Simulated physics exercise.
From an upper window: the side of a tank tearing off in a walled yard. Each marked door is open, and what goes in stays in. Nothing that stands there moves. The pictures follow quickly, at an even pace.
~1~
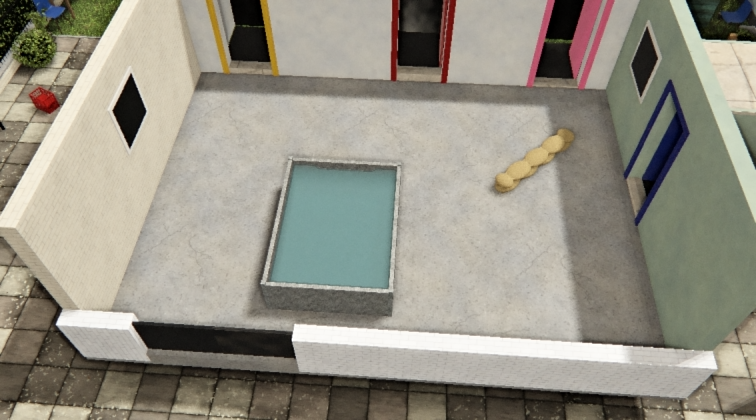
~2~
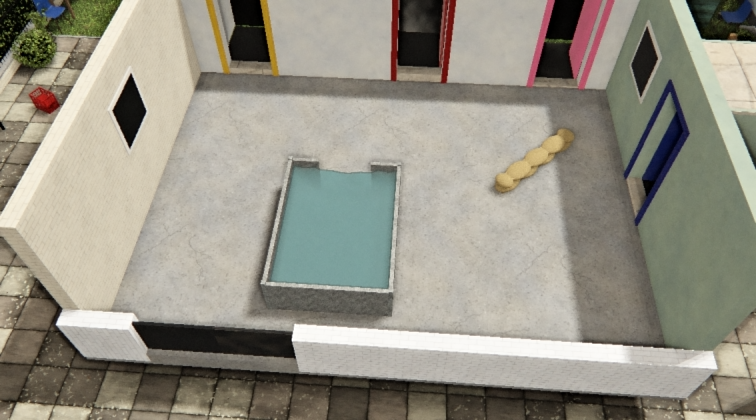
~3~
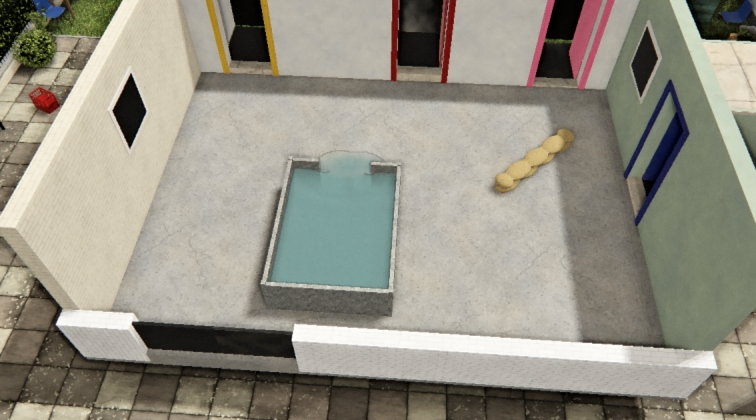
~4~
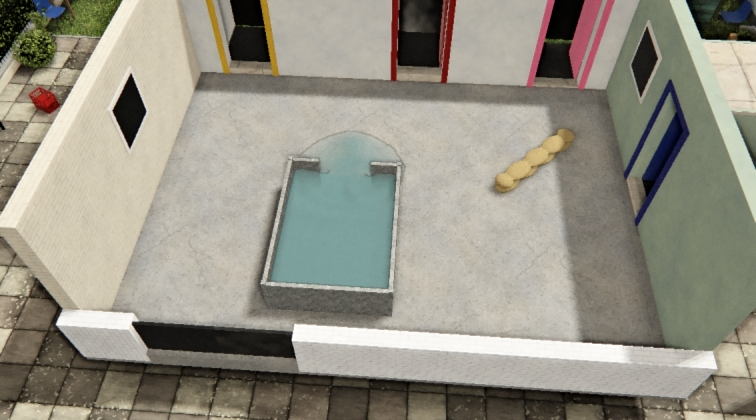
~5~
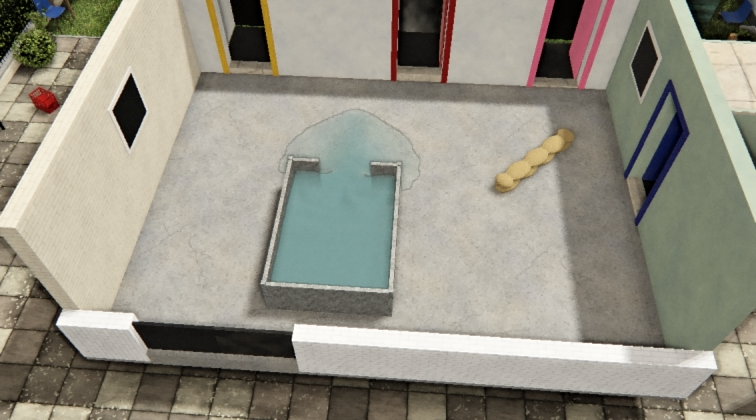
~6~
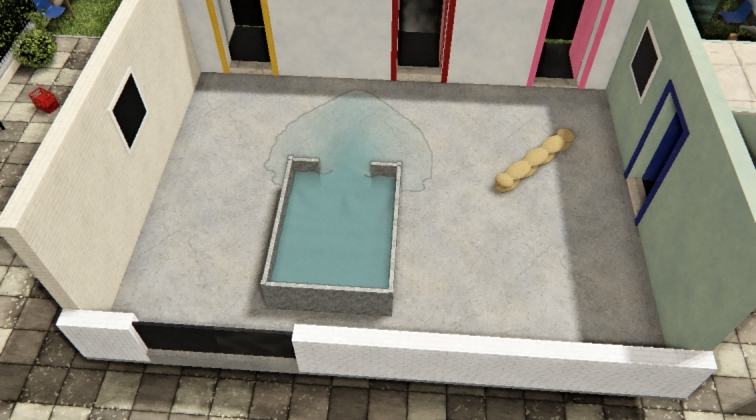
Water pouring through a gap in the far side of an open tank and fanning out across a walled yard's grey floor.
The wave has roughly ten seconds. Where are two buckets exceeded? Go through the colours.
One by one: The yellow door stays under that; the pink door takes more than that; the red door stays under that; the blue door stays under that.
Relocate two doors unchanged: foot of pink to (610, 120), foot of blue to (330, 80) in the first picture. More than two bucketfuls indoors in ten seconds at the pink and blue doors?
In short: The pink one takes more, the blue one takes more.
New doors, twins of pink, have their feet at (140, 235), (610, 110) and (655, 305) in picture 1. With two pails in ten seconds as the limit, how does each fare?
In that order: Keeps below it, is over, holds.
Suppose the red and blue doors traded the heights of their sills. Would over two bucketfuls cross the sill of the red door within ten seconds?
In short: Red door lets more in.
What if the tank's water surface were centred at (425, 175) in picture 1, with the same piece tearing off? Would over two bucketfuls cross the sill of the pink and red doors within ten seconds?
Pink lets more in; red takes more.
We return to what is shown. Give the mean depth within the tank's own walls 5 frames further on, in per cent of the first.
Some 76 per cent.
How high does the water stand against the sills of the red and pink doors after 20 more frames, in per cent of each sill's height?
In turn 80 and 140 per cent.
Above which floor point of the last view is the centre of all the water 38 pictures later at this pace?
I would point to (355, 173).
A moment on, water covers 20 % of the floor; the yellow door not reached, the pink door not reached, the red door wet at the sill, nothing in, the blue door not reached.
Next, water covers 25 % of the floor; the yellow door wet at the sill, nothing in, the pink door not reached, the red door under two buckets in, the blue door not reached.
Then, water covers 35 % of the floor; the yellow door wet at the sill, nothing in, the pink door wet at the sill, nothing in, the red door under two buckets in, the blue door not reached.
Later, water covers 70 % of the floor; the yellow door under two buckets in, the pink door under two buckets in, the red door under two buckets in, the blue door wet at the sill, nothing in.
In the end, water covers 95 % of the floor; the yellow door under two buckets in, the pink door over two buckets in, the red door under two buckets in, the blue door wet at the sill, nothing in.
